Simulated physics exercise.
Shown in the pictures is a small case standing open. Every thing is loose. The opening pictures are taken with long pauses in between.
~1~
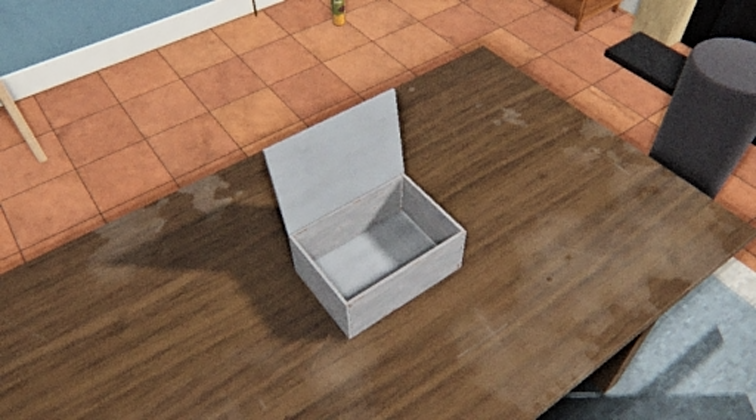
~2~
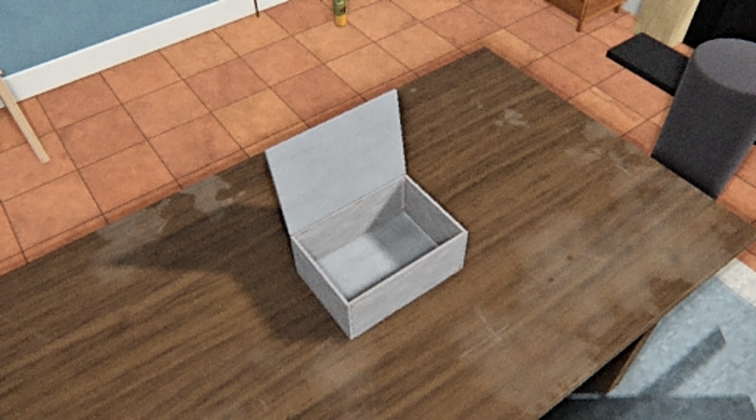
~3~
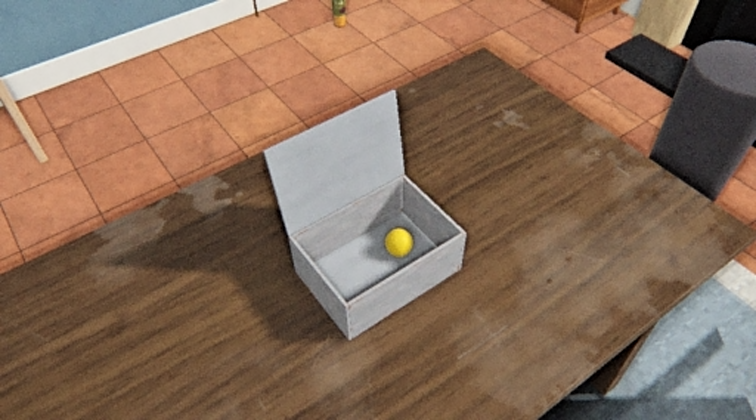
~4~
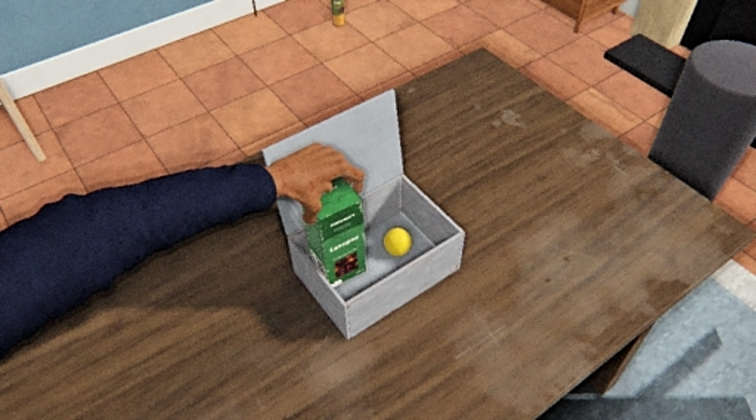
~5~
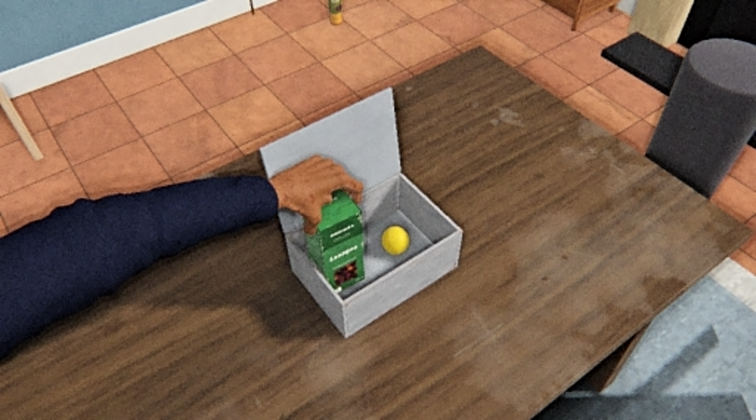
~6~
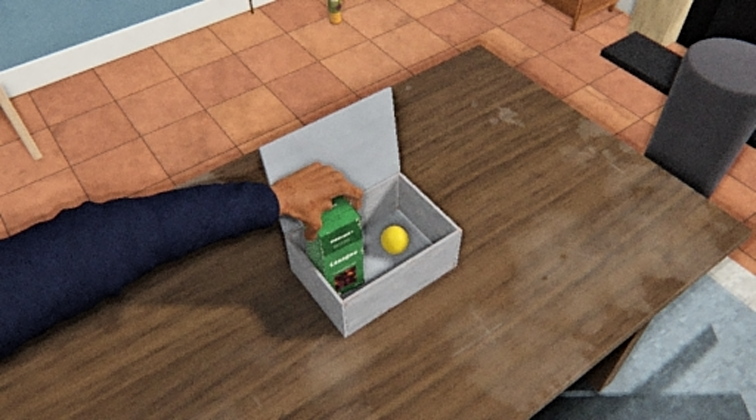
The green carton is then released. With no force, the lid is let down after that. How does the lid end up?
The lid ends up propped open.
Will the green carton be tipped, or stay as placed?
It stays as it was set.
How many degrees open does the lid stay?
Roughly 65°.
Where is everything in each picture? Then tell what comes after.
In the first picture, the last thing is not in view yet.
In the second picture, the last thing is not in view yet.
In the third picture, the last thing is not in view yet; yellow lemon (399, 243).
The fourth picture shows coming down; green carton (335, 235); yellow lemon (398, 242).
The fifth picture shows coming down; green carton (335, 244); yellow lemon (395, 241).
The sixth picture shows put in, still held; green carton (335, 249); yellow lemon (395, 240).
Then, 1.00 s past the last view, lid starting down.
Then, 1.20 s past the last view, green carton resting near (335, 249).
Then, 1.40 s past the last view, lid 74° above the rim.
Then, 1.50 s past the last view, lid 66° above the rim.
Finally, lid 66° above the rim; both still in place. Final places as the last picture's camera would see them, green carton near (335, 249).
